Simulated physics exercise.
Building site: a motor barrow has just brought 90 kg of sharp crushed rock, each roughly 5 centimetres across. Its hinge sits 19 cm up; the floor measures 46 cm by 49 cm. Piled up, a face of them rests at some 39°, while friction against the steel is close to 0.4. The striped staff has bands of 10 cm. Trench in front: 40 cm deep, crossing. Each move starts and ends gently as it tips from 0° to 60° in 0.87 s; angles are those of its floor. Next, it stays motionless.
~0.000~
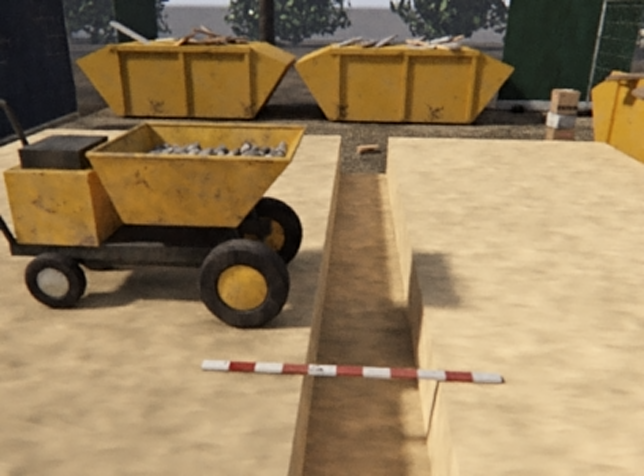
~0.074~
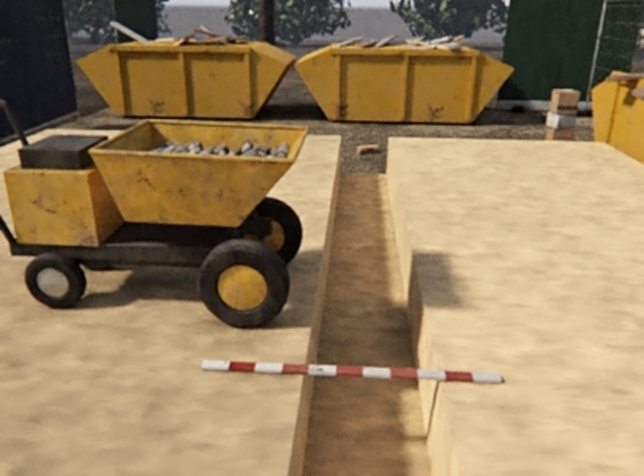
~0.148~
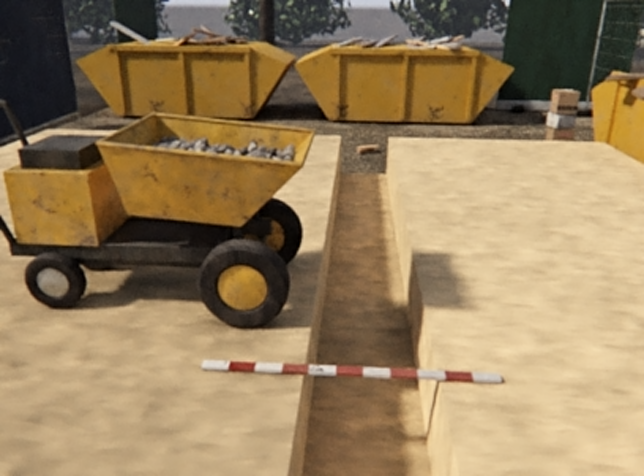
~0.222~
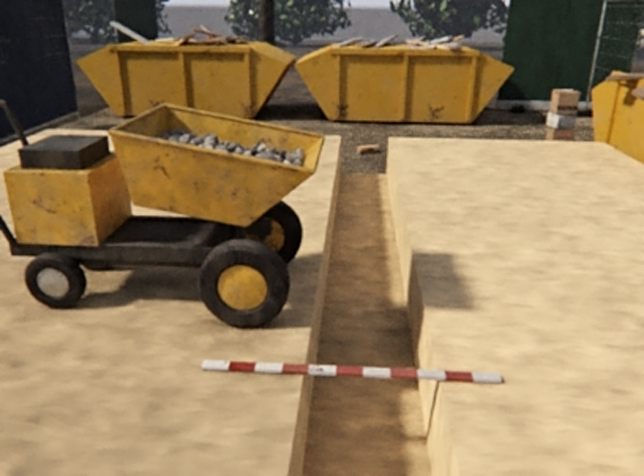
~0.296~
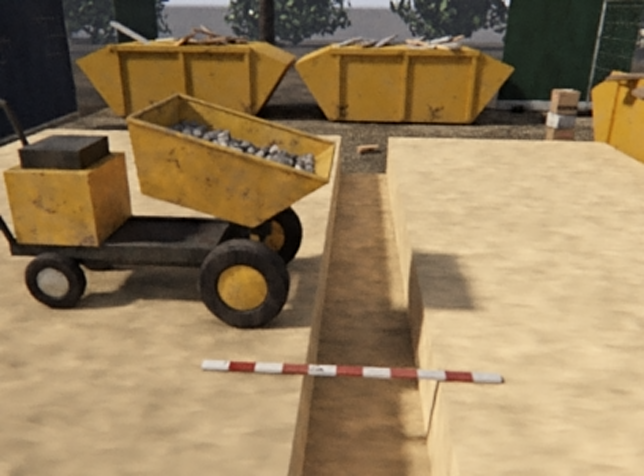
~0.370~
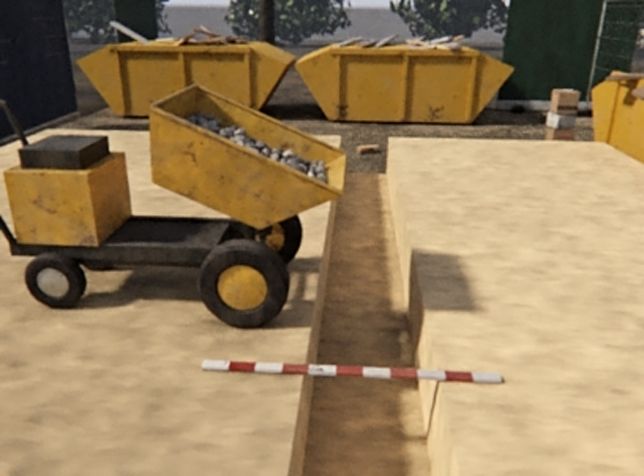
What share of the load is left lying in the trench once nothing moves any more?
About 25 per cent.
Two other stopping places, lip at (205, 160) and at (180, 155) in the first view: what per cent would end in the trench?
Roughly 30 in a hundred, then 25 in a hundred.
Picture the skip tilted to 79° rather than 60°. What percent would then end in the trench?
About 80%.
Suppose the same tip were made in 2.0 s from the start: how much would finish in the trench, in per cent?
Estimate: About 15 %.
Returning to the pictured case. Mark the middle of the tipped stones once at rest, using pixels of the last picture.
I'd point to around (401, 370).
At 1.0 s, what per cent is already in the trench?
Roughly 0% by that time.
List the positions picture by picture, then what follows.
In the first picture, the skip is at 0°, its lip at (291, 160); the top of the load is at (259, 151).
In the second picture, the skip is at 1°, its lip at (294, 162); the top of the load is at (232, 150); the stones move at 0.2 m/s on average.
The third picture shows lip at (302, 165), floor tilted 5°, highest stones at (185, 148); the stones move at 0.5 m/s on average.
In the fourth picture, the skip is at 10°, its lip at (314, 172); the top of the load is at (185, 141); the stones move at 0.6 m/s on average.
The fifth picture shows lip at (328, 182), floor tilted 16°, highest stones at (181, 132); the stones move at 0.7 m/s on average.
In the sixth picture, the skip is at 23°, its lip at (343, 194); the top of the load is at (193, 123); the stones move at 0.8 m/s on average.
After 0.6 s the floor is at 50°; 100 % in the skip; the foremost stones are at (358, 222).
After 1.0 s the floor is at 60°; 98 % in the skip, 2 % in the trench; the foremost stones are at (403, 260).
After 1.3 s the floor is at 60°; 79 % in the skip, 15 % in the trench, 6 % past the trench; the foremost stones are at (471, 306).
After 3.3 s the floor is at 60°; 68 % in the skip, 25 % in the trench, 7 % past the trench; the foremost stones are at (531, 320).
